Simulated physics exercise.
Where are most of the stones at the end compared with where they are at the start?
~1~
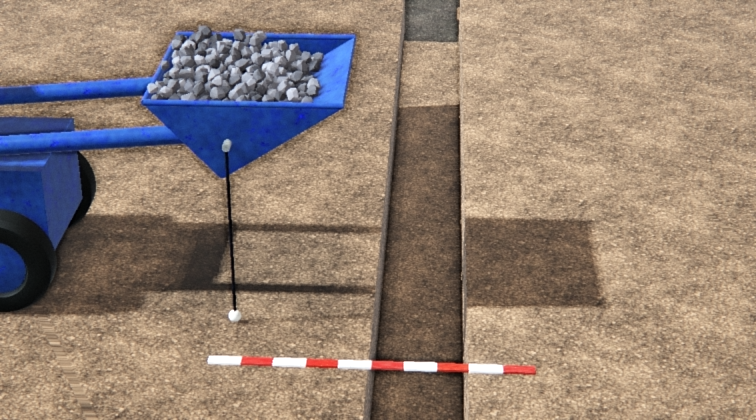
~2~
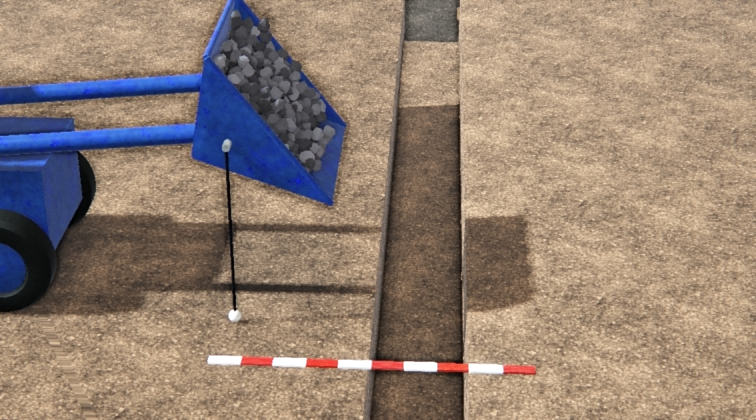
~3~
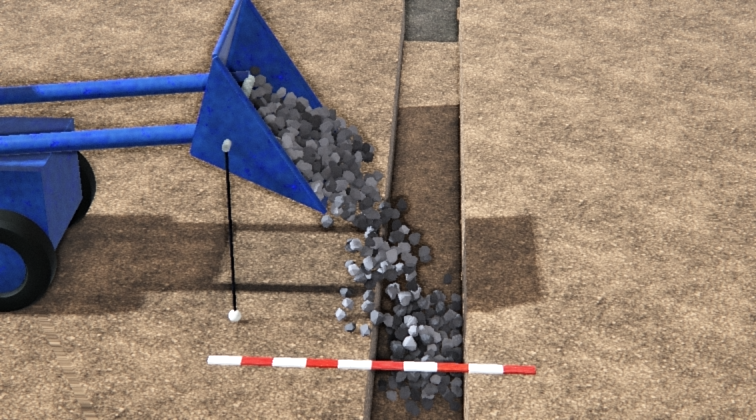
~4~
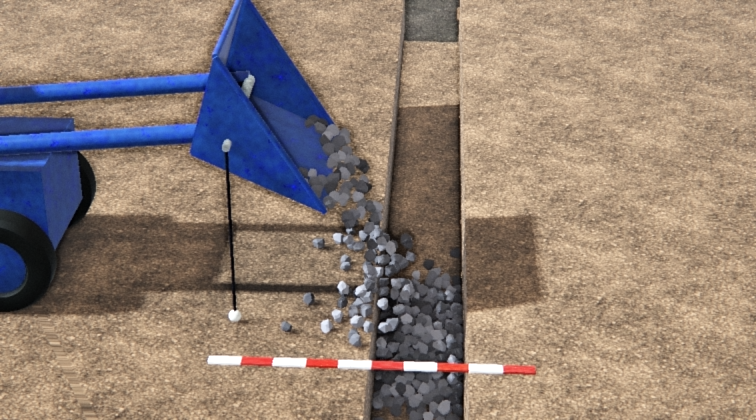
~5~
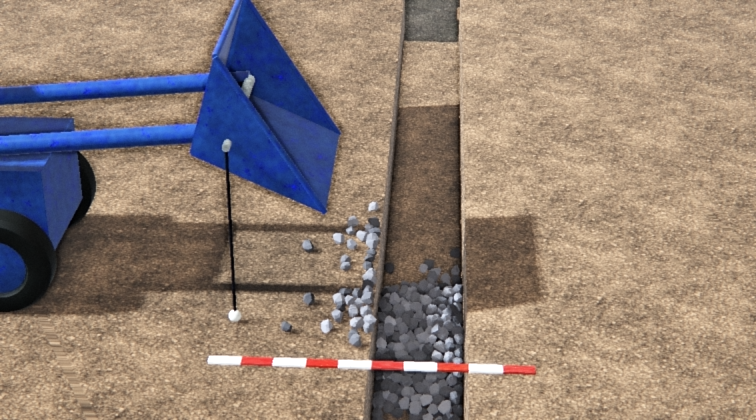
At the start the stones are heaped in the blue bucket at the upper left. At the end most of them lie lower and farther right, in the near part of the trench around the striped staff.
